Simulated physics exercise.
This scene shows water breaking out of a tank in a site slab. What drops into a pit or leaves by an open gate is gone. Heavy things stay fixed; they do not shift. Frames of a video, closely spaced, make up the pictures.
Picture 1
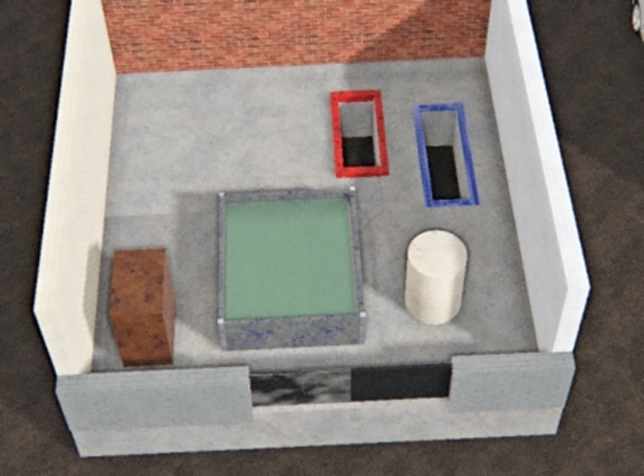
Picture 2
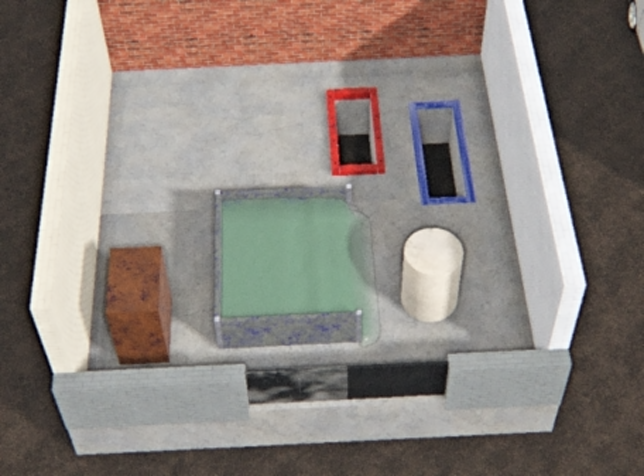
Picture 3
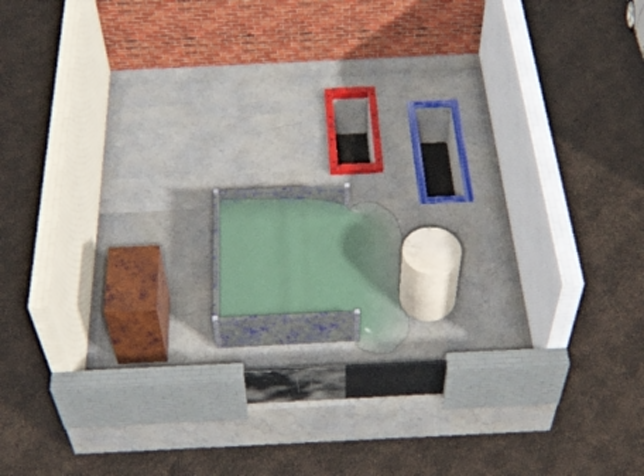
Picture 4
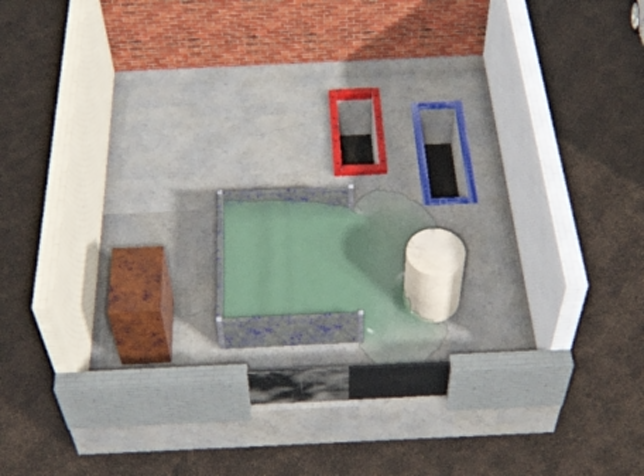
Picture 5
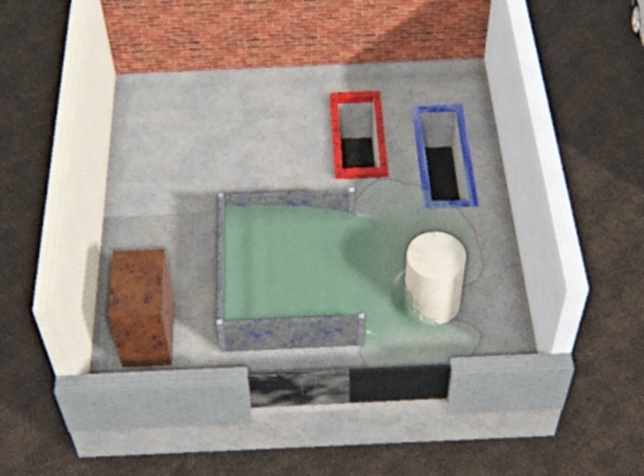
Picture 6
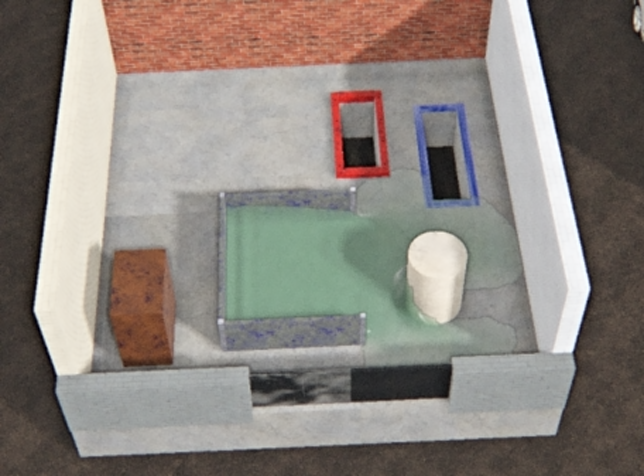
Green water pours from the right side of a tank and spreads around a white cylinder.
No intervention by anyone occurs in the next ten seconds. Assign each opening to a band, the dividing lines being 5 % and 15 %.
My prediction: The gate is going to swallow a share short of five per cent; the red pit is going to swallow a share short of five per cent; the blue pit is going to swallow a share past fifteen per cent.
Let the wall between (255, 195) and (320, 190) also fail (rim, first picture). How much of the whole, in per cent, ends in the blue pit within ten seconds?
Blue: 12 %.
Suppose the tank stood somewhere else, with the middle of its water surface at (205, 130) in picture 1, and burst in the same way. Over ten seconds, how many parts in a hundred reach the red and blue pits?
Ten seconds on: Red pit 30 percent, blue pit 20 percent.
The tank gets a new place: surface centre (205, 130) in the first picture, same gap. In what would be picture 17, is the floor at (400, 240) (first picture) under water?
At that place: Wet.
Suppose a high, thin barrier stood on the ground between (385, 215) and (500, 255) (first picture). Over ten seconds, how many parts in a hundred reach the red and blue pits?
Percent shares - red: 4; blue: 14.
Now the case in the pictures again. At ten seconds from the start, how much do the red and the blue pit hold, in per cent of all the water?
Around 0 per cent, then around 42 per cent.
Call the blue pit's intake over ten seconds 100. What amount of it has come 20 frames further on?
Share at that point: Roughly 45 %.
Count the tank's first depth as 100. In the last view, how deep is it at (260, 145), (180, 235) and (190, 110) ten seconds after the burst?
In order: Roughly 2, 6 and 4 in a hundred.
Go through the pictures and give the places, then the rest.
Still water in the water tank at (290, 257), in the first frame.
The front is at (368, 340), out from the gap at (351, 267), in the second frame.
Water pours out at (349, 268) and has run to (389, 346), in the third frame.
The front is at a hidden place, out from the gap at (353, 270), in the fourth frame.
Water pours out at (354, 273) and has run to (442, 203), in the fifth frame.
The front is at (507, 229), out from the gap at (355, 273), in the sixth frame.
A moment on, water covers 25 % of the floor; the gate 0 %, the red pit 0 %, the blue pit 2 %.
Next, water covers 35 % of the floor; the gate 0 %, the red pit 0 %, the blue pit 8 %.
Then, water covers 45 % of the floor; the gate 0 %, the red pit 0 %, the blue pit 19 %.
Later, water covers 65 % of the floor; the gate 0 %, the red pit 0 %, the blue pit 32 %.
In the end, water covers 85 % of the floor; the gate 0 %, the red pit 0 %, the blue pit 42 %.
